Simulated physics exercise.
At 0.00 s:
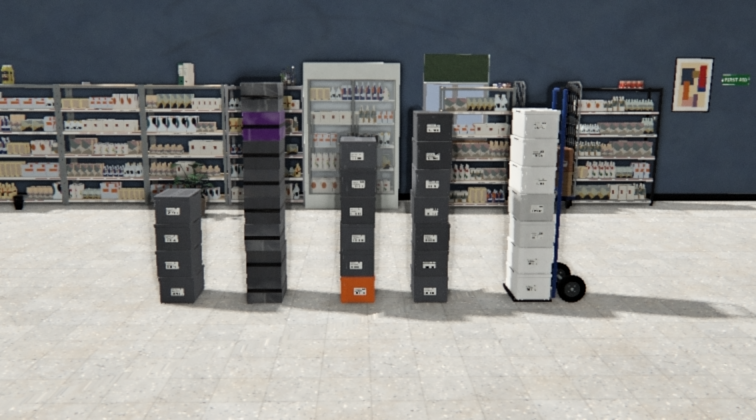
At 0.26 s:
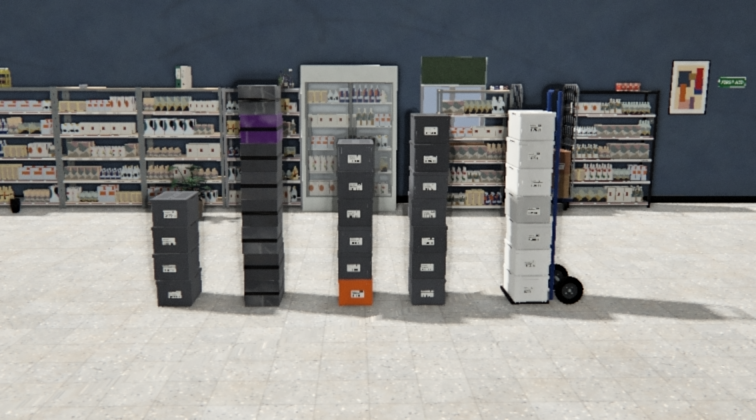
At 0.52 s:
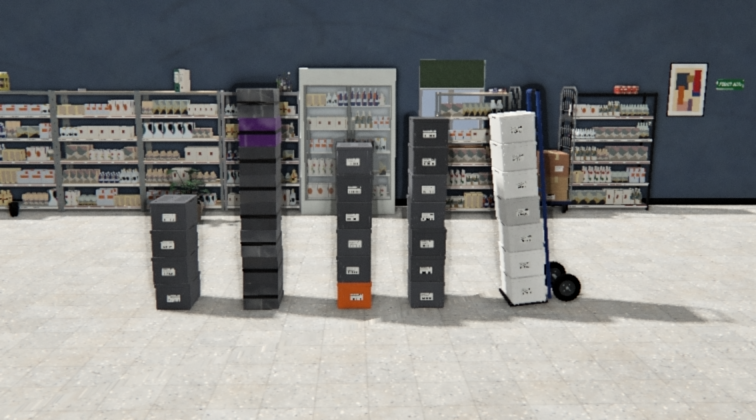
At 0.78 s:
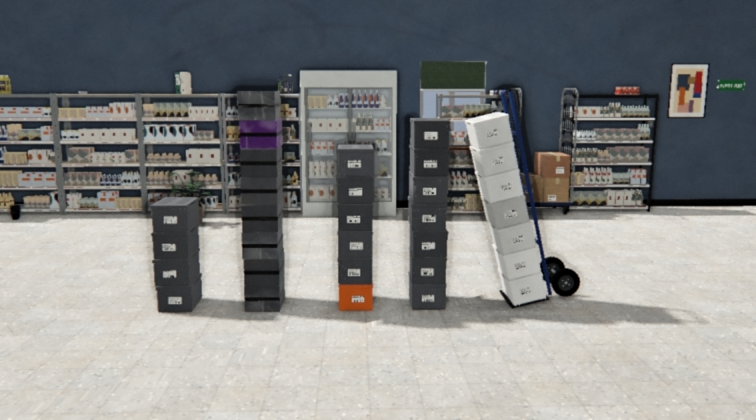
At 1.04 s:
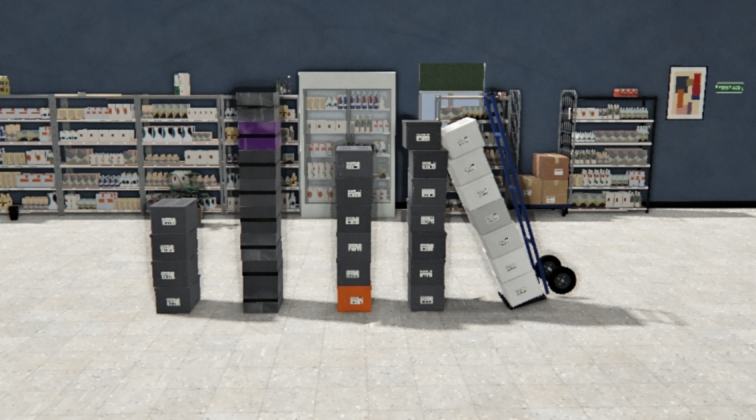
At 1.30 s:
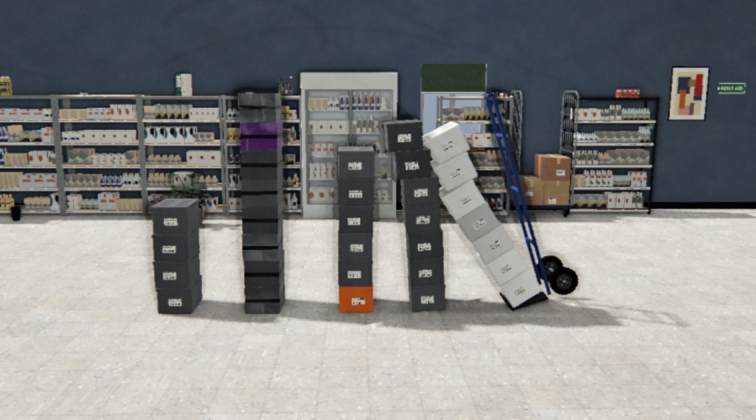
On a shop floor before stocked shelves, columns of dark lidded totes, with one purple and one orange among them, stand in a row beside a pale pile on a sack truck. The truck tilts forward to the left, and the pale pile leans into the neighbouring dark column, pushing its upper totes leftward.
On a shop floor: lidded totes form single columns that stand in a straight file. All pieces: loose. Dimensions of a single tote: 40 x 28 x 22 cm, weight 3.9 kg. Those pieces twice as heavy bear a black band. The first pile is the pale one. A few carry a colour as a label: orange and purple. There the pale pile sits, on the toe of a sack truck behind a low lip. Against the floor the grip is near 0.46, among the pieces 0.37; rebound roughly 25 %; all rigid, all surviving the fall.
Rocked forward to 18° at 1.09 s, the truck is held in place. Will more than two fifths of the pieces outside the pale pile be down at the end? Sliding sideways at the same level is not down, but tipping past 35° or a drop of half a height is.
Yes, more than two fifths will.
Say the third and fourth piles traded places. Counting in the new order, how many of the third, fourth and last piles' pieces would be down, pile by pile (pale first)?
Count of fallen pieces - third: 8; fourth: 5; last: 3.
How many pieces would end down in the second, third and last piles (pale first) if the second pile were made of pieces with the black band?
Result: Second pile 5, third pile 5, last pile 4.
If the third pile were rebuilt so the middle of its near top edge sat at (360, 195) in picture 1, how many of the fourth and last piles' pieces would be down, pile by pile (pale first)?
Fourth 8, last 4.
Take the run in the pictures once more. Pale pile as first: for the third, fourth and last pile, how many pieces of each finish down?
Number of pieces - third 6, fourth 8, last 4.
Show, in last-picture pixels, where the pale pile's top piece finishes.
(349, 237).
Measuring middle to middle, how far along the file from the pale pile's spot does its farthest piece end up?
Some 150 centimetres along the file.
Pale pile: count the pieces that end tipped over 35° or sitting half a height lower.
The answer is 7 pale pieces.
Around 2.06 s, 7 of the pale pile down; 4 of the 25 other totes down; orange tote tipped 22°.
Around 3.12 s, 7 of the pale pile down; 21 of the 25 other totes down; orange tote tipped 47°; purple tote tipped 39°, 32 cm lower.
Finally (5.6 s), 7 of the pale pile down; 25 of the 25 other totes down; purple tote on its side; orange tote tipped 48°. That is 100 per cent. Seen by the last camera, middles, orange tote near (340, 285).
